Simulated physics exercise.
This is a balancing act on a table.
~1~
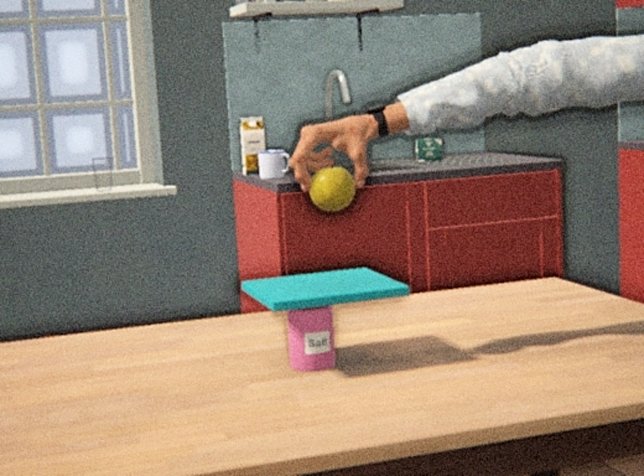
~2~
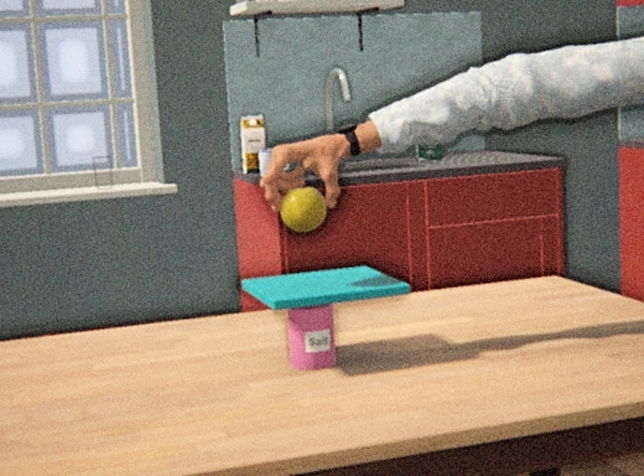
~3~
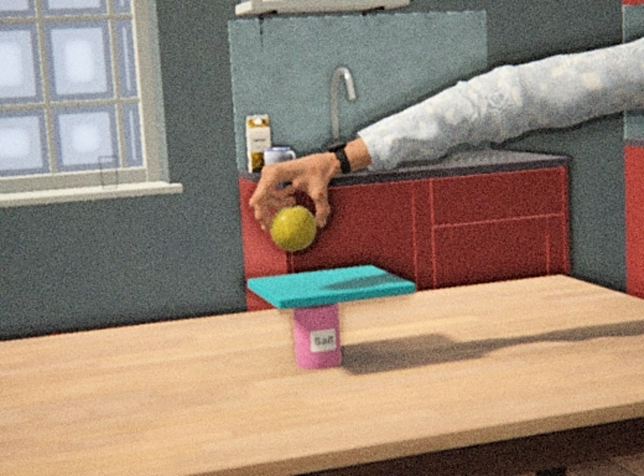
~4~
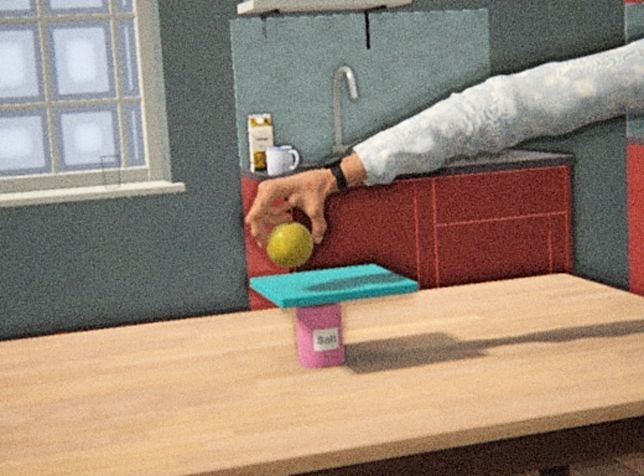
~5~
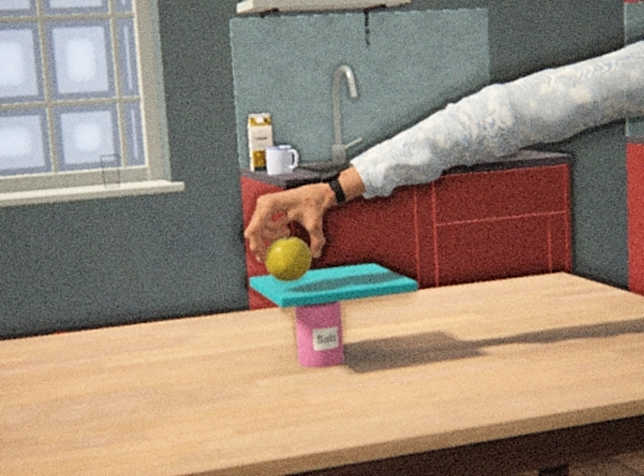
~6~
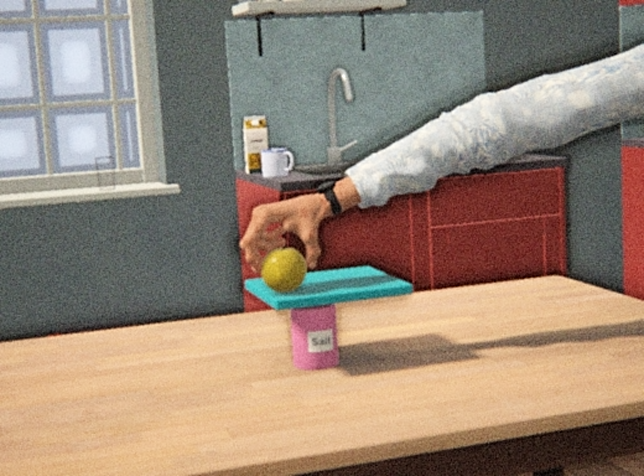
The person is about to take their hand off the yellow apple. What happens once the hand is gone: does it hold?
It holds.
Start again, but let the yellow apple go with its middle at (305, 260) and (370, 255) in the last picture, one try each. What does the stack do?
In the first case it holds; in the second case it loses its balance.
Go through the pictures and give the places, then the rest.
In the first picture, on its way; yellow apple (332, 189); turquoise lid (323, 288).
In the second picture, on its way; yellow apple (303, 209); turquoise lid (323, 287).
In the third picture, on its way; yellow apple (294, 228); turquoise lid (329, 286).
In the fourth picture, on its way; yellow apple (290, 245); turquoise lid (332, 285).
In the fifth picture, on its way; yellow apple (288, 259); turquoise lid (331, 284).
In the sixth picture, in place under the hand; yellow apple (284, 270); turquoise lid (326, 287).
Then, 0.20 s past the last view, nothing moves.
Then, 0.60 s past the last view, yellow apple resting near (284, 271).
Finally, all 3 still in place. Final places as the last picture's camera would see them, yellow apple near (284, 271). The stack stays up.
